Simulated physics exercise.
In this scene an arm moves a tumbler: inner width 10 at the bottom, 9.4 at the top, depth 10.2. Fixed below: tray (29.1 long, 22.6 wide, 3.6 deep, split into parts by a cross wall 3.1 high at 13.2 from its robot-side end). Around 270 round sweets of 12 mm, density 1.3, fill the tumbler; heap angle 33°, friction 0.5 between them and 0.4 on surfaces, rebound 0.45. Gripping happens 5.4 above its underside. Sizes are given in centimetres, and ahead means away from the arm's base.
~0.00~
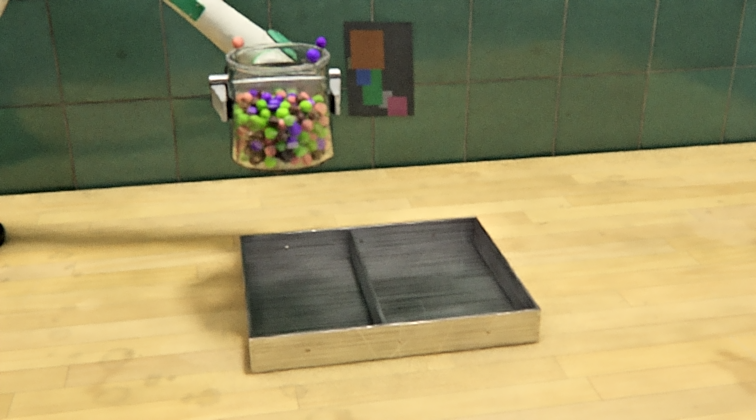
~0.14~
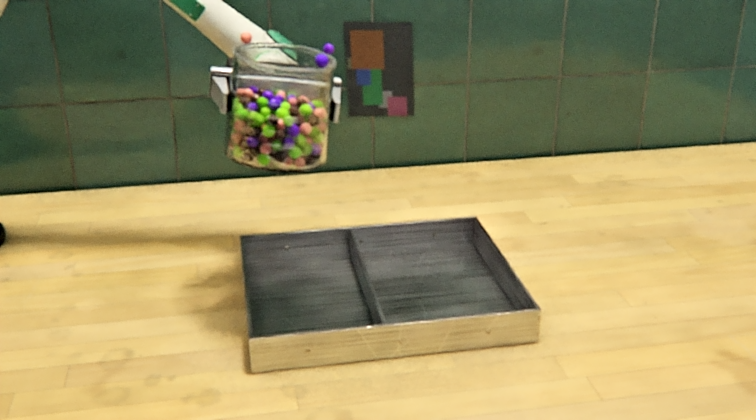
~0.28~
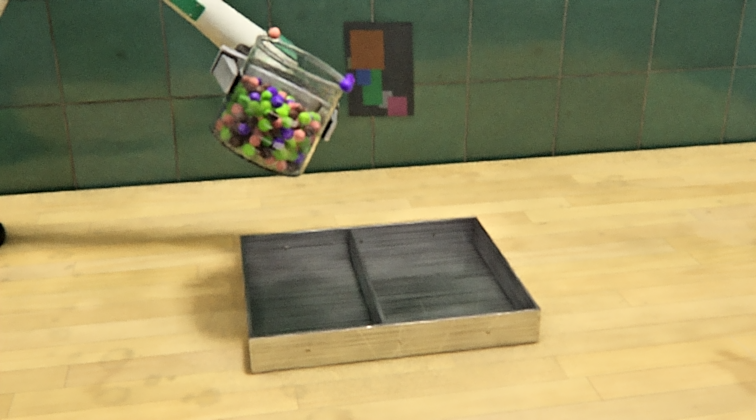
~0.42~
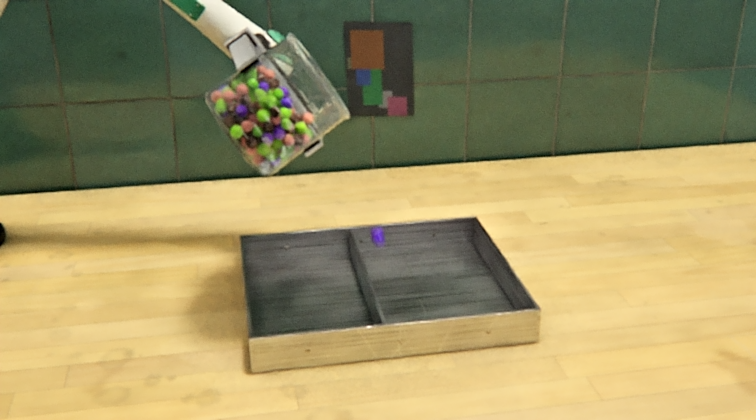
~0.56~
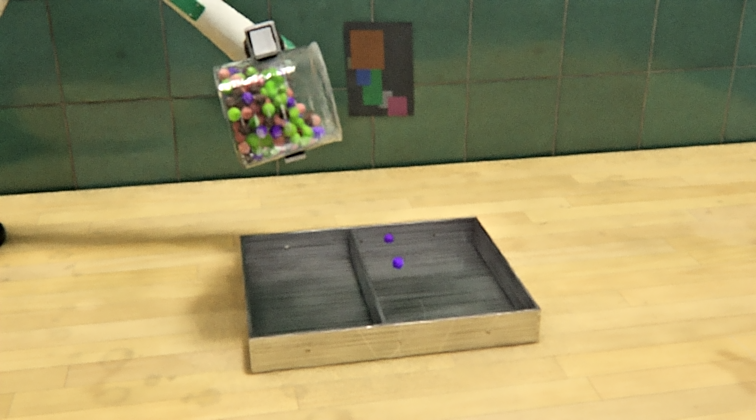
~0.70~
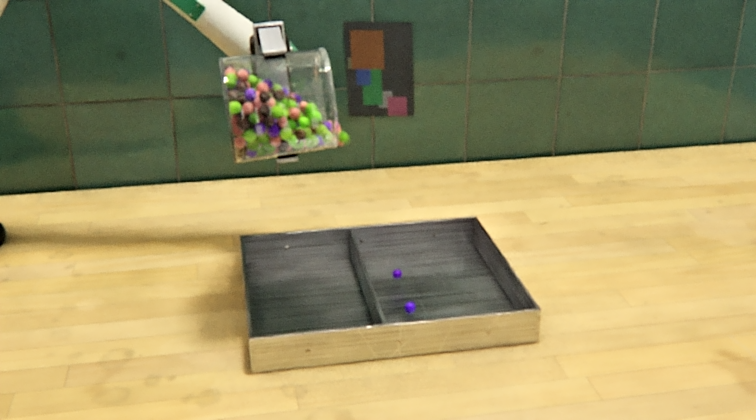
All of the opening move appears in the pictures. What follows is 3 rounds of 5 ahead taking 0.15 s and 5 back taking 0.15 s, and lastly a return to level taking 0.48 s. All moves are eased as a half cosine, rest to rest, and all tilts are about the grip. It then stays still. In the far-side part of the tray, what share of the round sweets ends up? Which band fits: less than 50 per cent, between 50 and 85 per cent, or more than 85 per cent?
It falls between 50 and 85 per cent.
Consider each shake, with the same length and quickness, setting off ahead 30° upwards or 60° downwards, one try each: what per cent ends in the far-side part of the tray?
You'd get about 70 per cent with the first setting and about 15 per cent with the second.
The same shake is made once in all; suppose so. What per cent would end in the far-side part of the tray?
In that case it would be roughly 35 per cent.
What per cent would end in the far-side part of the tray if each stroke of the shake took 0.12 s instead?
Around 75 percent.
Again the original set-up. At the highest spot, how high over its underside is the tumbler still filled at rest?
I'd put it at close to 4.5 centimetres.
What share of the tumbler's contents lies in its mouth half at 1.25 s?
I'd guess about 75 percent of it.
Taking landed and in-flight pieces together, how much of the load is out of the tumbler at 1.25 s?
By then near 50 % is out.
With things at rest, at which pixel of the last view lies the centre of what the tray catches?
Roughly at (412, 290) in the last picture.
After 1.25 s, tilted 86° forward, highest piece 24 above the table; 132 in the tumbler, 91 in the far-side part, 13 in the robot-side part, 31 in flight or on a rim.
After 1.80 s, tilted 53° forward, highest piece 23 above the table; 161 in the far-side part, 63 in the tumbler, 43 in the robot-side part.
After 2.28 s, level, highest piece 23 above the table; 159 in the far-side part, 63 in the tumbler, 45 in the robot-side part.
After 3.33 s, level, highest piece 23 above the table; 159 in the far-side part, 63 in the tumbler, 45 in the robot-side part.
In the end, 159 in the far-side part, 63 in the tumbler, 45 in the robot-side part. That is 60 % in the far-side part of the tray.
